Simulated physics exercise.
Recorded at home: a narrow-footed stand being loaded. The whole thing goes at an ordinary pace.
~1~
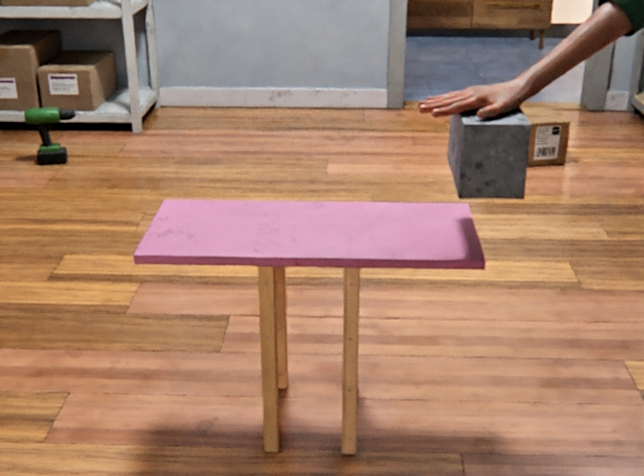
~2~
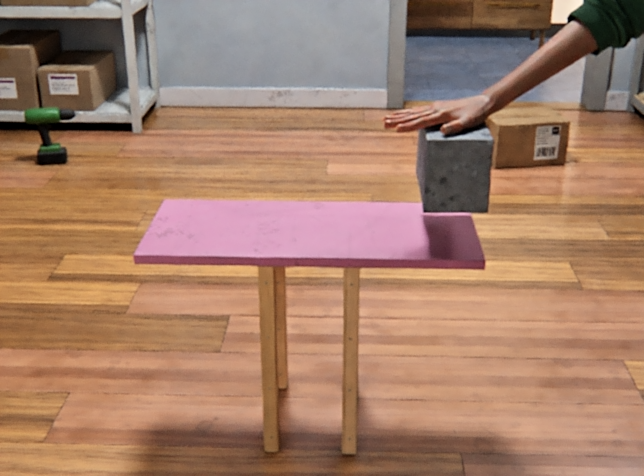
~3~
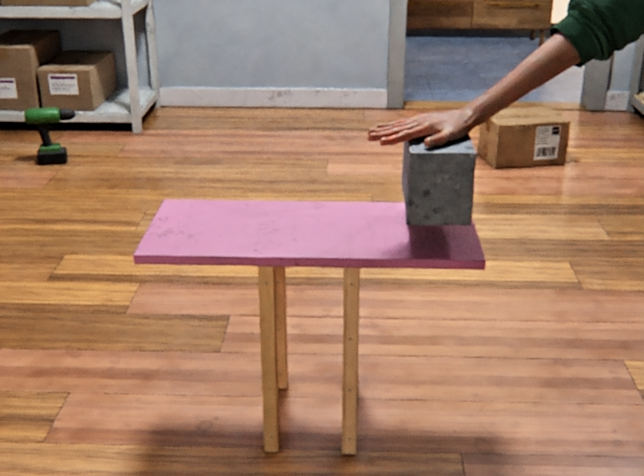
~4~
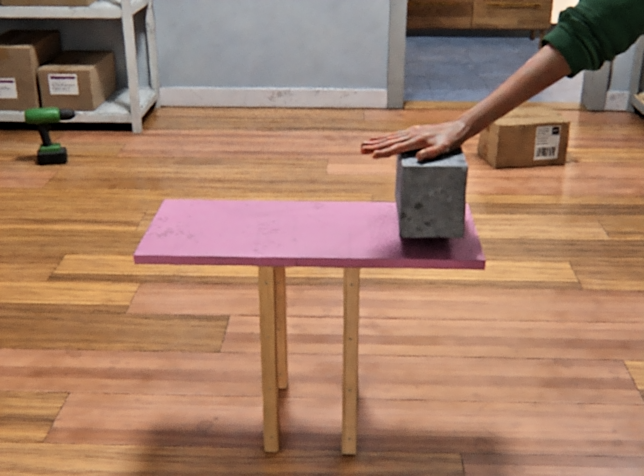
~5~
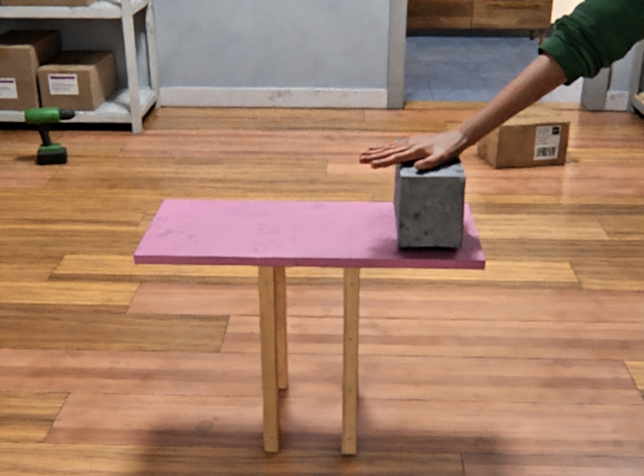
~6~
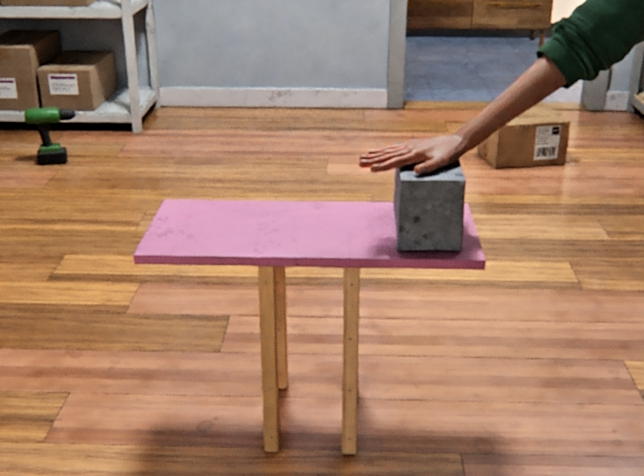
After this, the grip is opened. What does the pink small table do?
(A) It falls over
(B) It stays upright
A, it falls over.
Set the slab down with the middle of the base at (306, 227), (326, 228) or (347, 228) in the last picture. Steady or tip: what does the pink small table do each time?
First try it remains standing; second try it remains standing; third try it remains standing.
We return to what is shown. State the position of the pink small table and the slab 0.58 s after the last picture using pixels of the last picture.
The pink small table around (454, 249); the slab around (566, 283).
Then, 0.58 s after the last picture, pink small table tipped 37° from how it was near (454, 249).
At rest, the pink small table overbalances, near (521, 302).
